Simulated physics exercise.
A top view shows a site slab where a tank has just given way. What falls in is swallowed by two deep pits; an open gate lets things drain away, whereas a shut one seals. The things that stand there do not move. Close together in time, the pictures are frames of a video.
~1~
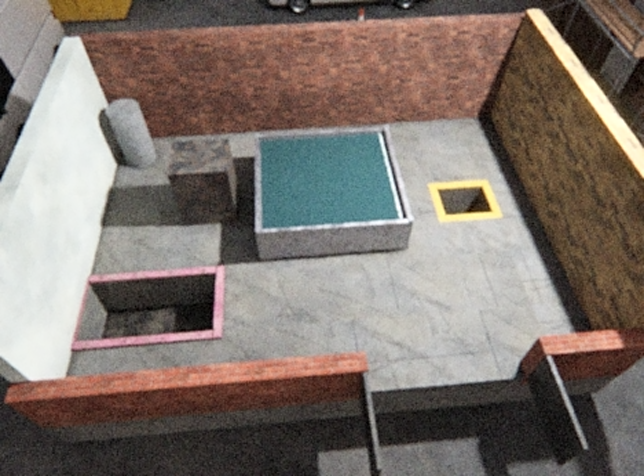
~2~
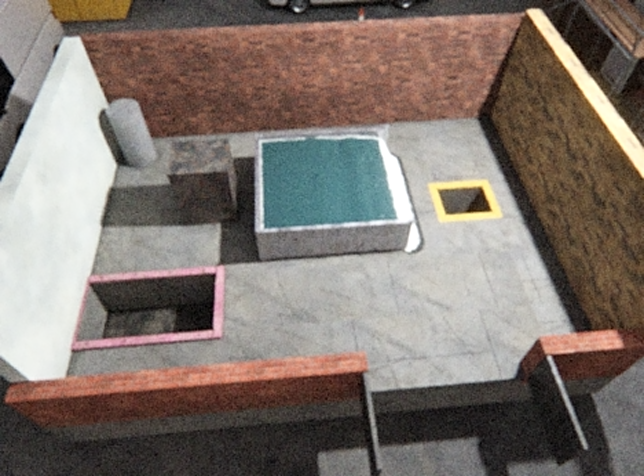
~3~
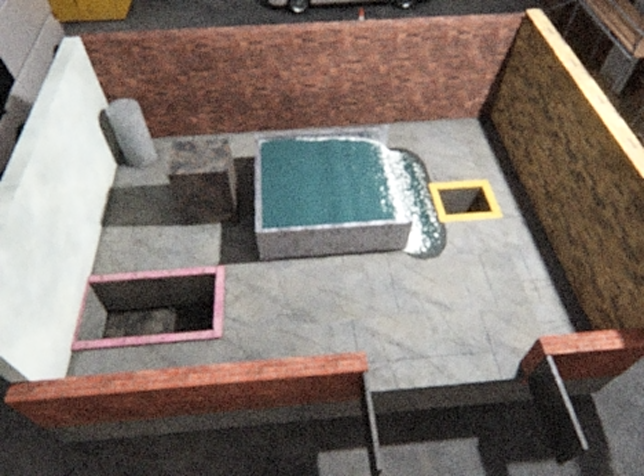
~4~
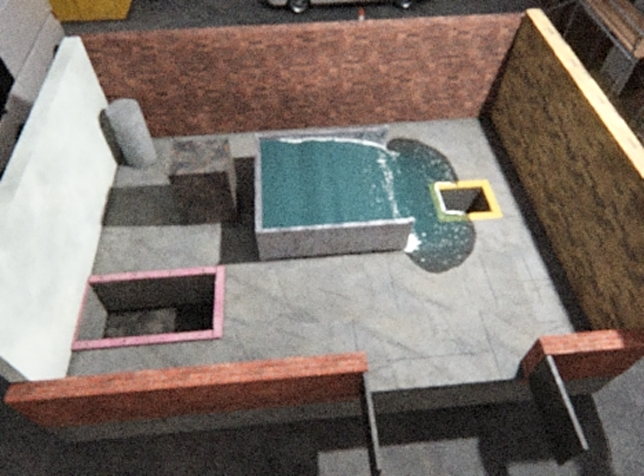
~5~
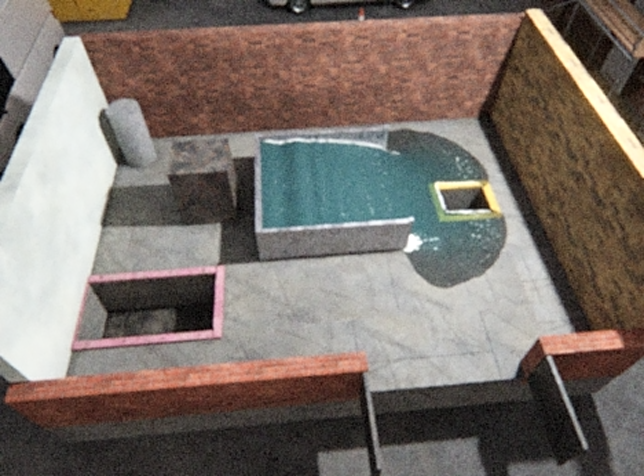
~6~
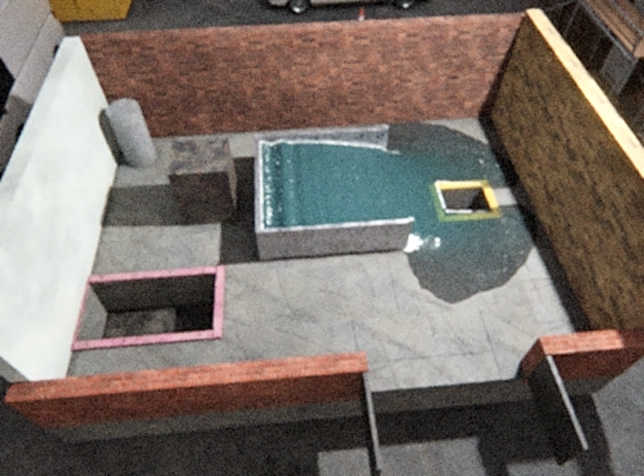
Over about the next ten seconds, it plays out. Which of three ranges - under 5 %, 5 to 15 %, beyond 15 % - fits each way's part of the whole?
For the gate, 5 to 15 %; for the yellow pit, beyond 15 %; for the pink pit, under 5 %.
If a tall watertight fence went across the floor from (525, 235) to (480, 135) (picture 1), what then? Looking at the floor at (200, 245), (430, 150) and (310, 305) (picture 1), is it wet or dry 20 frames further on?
The first location is not reached, the second is soaked through, and the third is not reached.
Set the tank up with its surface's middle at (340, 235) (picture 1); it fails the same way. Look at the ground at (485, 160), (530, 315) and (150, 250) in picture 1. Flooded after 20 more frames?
Spot 1 wetted, spot 2 wetted, spot 3 unwetted.
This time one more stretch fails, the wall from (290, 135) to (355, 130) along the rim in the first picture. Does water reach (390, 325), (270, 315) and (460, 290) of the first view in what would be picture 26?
Result, in sequence: Untouched by the flood; untouched by the flood; untouched by the flood.
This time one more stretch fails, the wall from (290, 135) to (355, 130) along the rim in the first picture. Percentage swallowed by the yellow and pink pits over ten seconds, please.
Approximately, yellow takes 14 % and pink takes 20 %.
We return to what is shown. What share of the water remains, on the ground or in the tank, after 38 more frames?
Near 54 percent, give or take.
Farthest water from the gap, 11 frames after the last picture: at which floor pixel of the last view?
My estimate: Roughly (603, 352).
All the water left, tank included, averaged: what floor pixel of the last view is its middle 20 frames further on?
Close to pixel (432, 208).
A moment on, water covers 30 % of the floor; the gate 0 %, the yellow pit 11 %, the pink pit 0 %.
Next, water covers 35 % of the floor; the gate 0 %, the yellow pit 21 %, the pink pit 0 %.
Then, water covers 45 % of the floor; the gate 0 %, the yellow pit 31 %, the pink pit 0 %.
Later, water covers 75 % of the floor; the gate 5 %, the yellow pit 41 %, the pink pit 0 %.
In the end, water covers 95 % of the floor; the gate 9 %, the yellow pit 48 %, the pink pit 1 %.
